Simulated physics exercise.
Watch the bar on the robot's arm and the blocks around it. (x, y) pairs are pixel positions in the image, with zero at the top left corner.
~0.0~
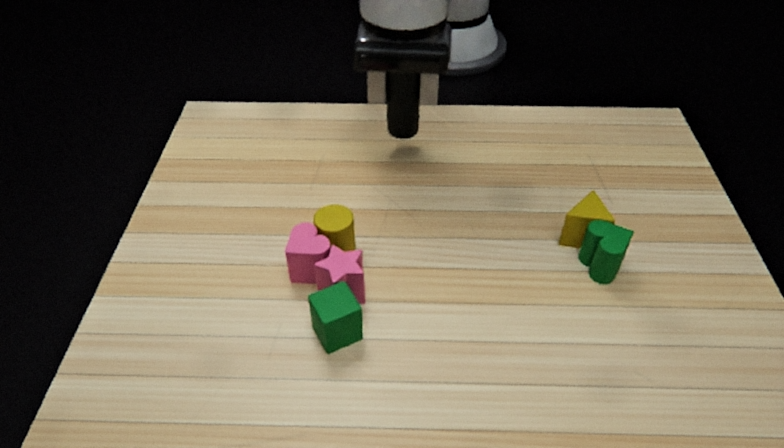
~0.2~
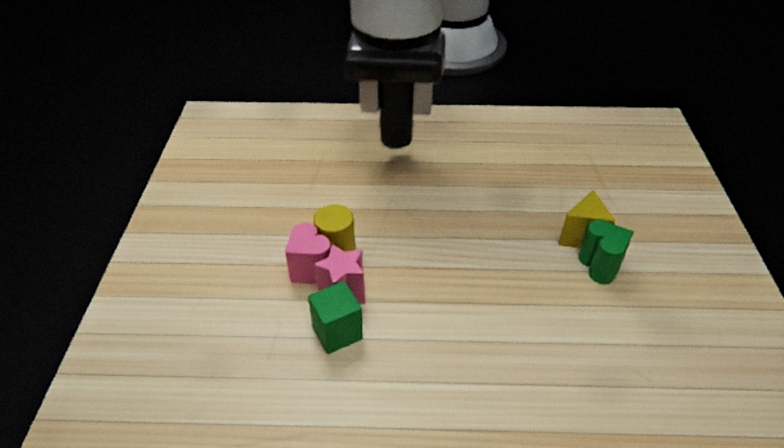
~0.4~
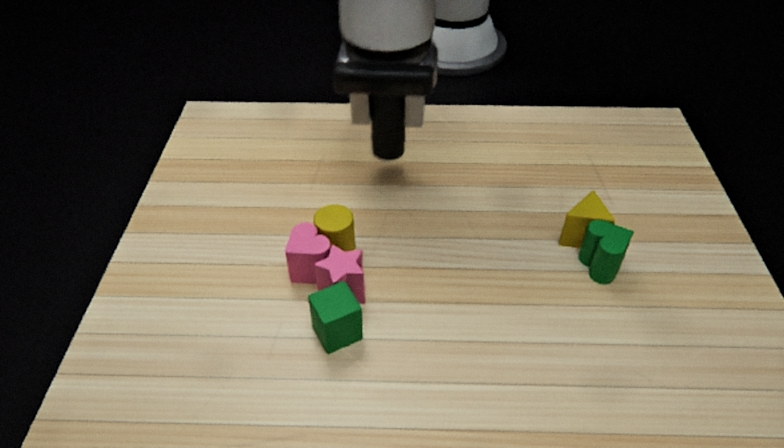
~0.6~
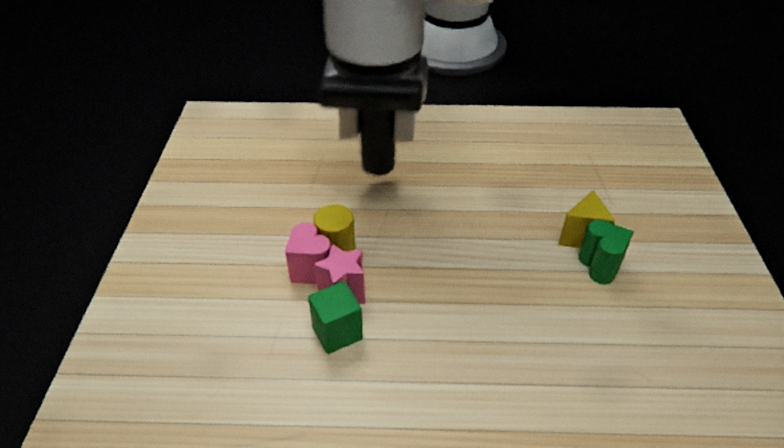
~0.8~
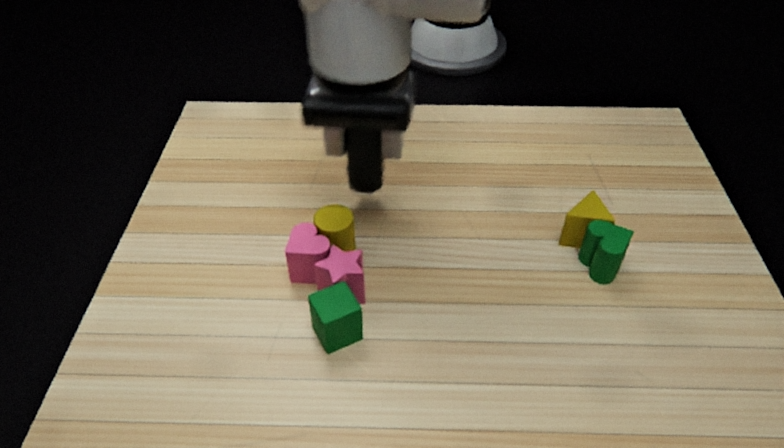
Robot arm with a dark bar moving slowly forward and slightly left above a wooden table, colourful blocks sitting still in two clusters.
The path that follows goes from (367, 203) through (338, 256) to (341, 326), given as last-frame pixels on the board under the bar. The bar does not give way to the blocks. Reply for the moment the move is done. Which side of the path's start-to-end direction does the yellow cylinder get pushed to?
With start-to-end as forward, it shifts right.
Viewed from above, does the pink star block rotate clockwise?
I expect not.
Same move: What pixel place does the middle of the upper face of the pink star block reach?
It comes to (323, 326).
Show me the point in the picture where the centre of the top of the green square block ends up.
I think it will end close to (343, 362).
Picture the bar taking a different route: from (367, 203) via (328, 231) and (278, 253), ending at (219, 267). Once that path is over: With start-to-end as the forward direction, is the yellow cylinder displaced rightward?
In short: No.
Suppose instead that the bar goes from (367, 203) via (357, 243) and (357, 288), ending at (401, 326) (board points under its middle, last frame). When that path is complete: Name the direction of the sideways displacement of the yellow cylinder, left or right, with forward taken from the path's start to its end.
Shifted right.
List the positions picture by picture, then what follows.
In the first frame, lower end of the bar (403, 131), tops of blocks, pink heart block (307, 240), yellow cylinder (333, 217), green square block (334, 301), pink star block (341, 262).
In the second frame, bar (397, 140), blocks as before.
In the third frame, bar (388, 152), blocks as before.
In the fourth frame, bar (378, 166), blocks as before.
In the fifth frame, bar (366, 184), pink heart block (307, 240), yellow cylinder (333, 217), green square block (334, 301), pink star block (341, 262).
The first path, step by step. One third of the way, bar (341, 217); pink heart block (295, 250), turned 10° anticlockwise; yellow cylinder (323, 231).
Two thirds of the way, bar (337, 261); pink heart block (260, 272), turned 25° clockwise; yellow cylinder (299, 265); green square block (342, 316), turned 15° clockwise; pink star block (329, 283), turned 65° anticlockwise.
At the end, bar (339, 307); pink heart block (254, 273), turned 35° clockwise; yellow cylinder (294, 270); green square block (343, 362); pink star block (323, 326), turned 70° anticlockwise.
